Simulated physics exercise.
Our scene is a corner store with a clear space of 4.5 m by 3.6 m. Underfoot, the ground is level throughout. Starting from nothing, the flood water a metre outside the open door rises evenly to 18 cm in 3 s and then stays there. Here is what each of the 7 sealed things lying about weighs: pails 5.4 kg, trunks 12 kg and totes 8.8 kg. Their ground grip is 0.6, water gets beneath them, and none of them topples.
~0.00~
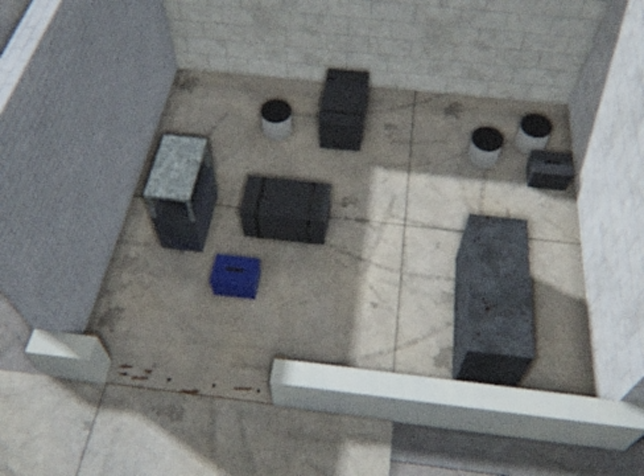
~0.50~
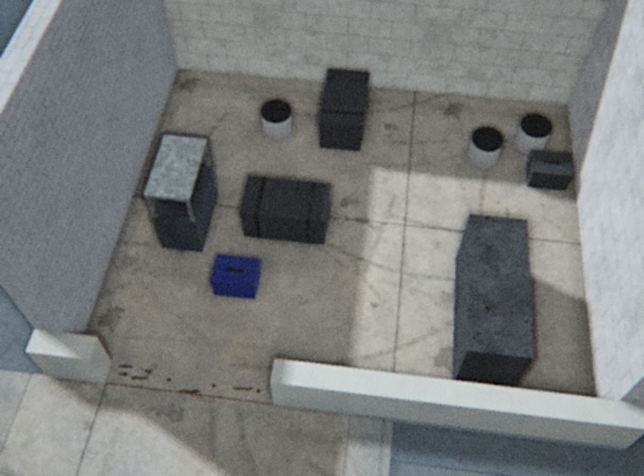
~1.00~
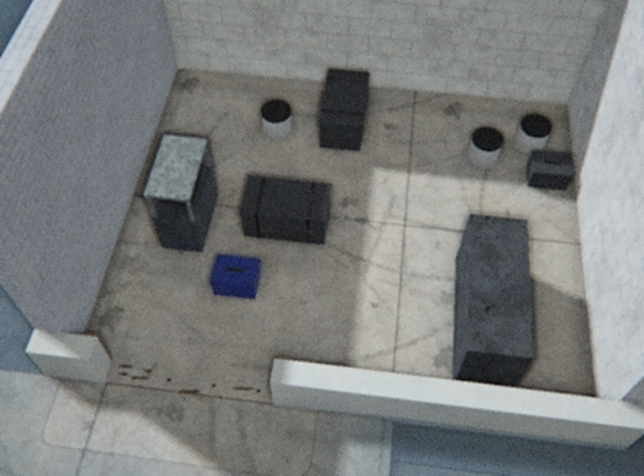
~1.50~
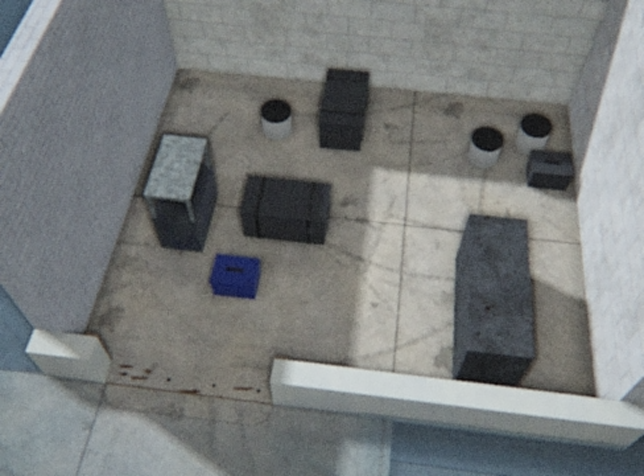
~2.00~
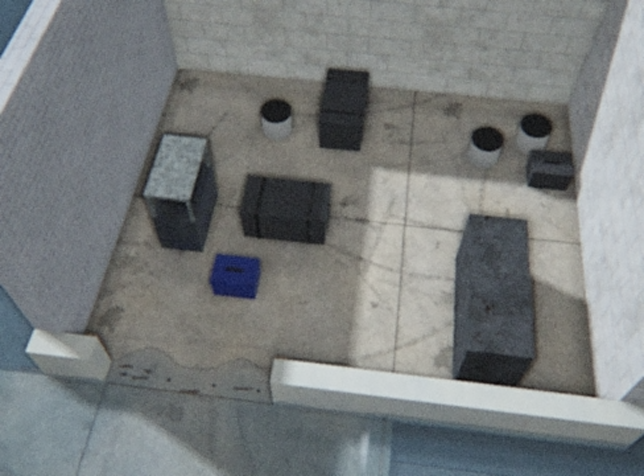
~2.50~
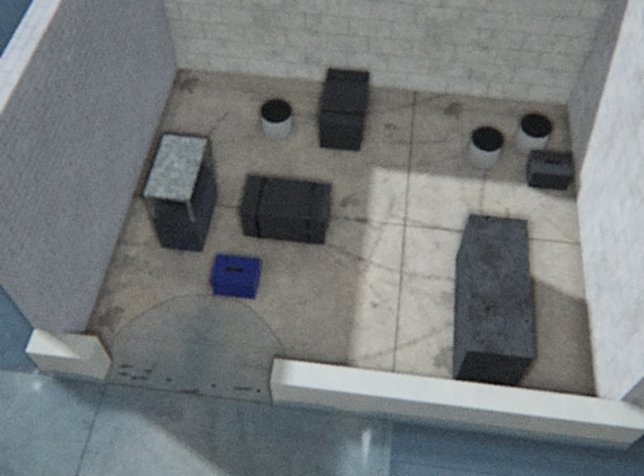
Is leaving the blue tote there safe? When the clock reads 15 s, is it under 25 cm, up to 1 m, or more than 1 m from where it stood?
It should cover a long stretch.
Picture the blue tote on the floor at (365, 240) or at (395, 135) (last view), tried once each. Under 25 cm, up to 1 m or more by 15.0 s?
In that order: It goes a long way; it goes a long way.
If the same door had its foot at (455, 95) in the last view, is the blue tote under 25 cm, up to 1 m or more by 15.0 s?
Outcome - blue tote: Well off.
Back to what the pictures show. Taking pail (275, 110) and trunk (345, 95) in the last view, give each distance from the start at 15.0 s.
Respectively 100 and 200 cm.
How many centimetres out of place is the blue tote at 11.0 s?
Shift by then: About 250 cm.
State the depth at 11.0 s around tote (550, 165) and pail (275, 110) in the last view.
First about 15 cm, second about 11 cm.
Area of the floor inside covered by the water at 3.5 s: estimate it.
Somewhere around 2.5 m2, roughly.
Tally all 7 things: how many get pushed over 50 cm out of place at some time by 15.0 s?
That comes to 7.
After 3.5 s the blue tote is near (245, 241), 0.3 m from its start, aground; 0 afloat.
After 6.8 s the blue tote is near (284, 140), 1.6 m from its start, aground; 1 afloat.
After 11.0 s the blue tote is near (398, 93), 2.7 m from its start, afloat; 7 afloat.
After 15.0 s the blue tote is near (546, 102), 3.7 m from its start, afloat; 7 afloat.
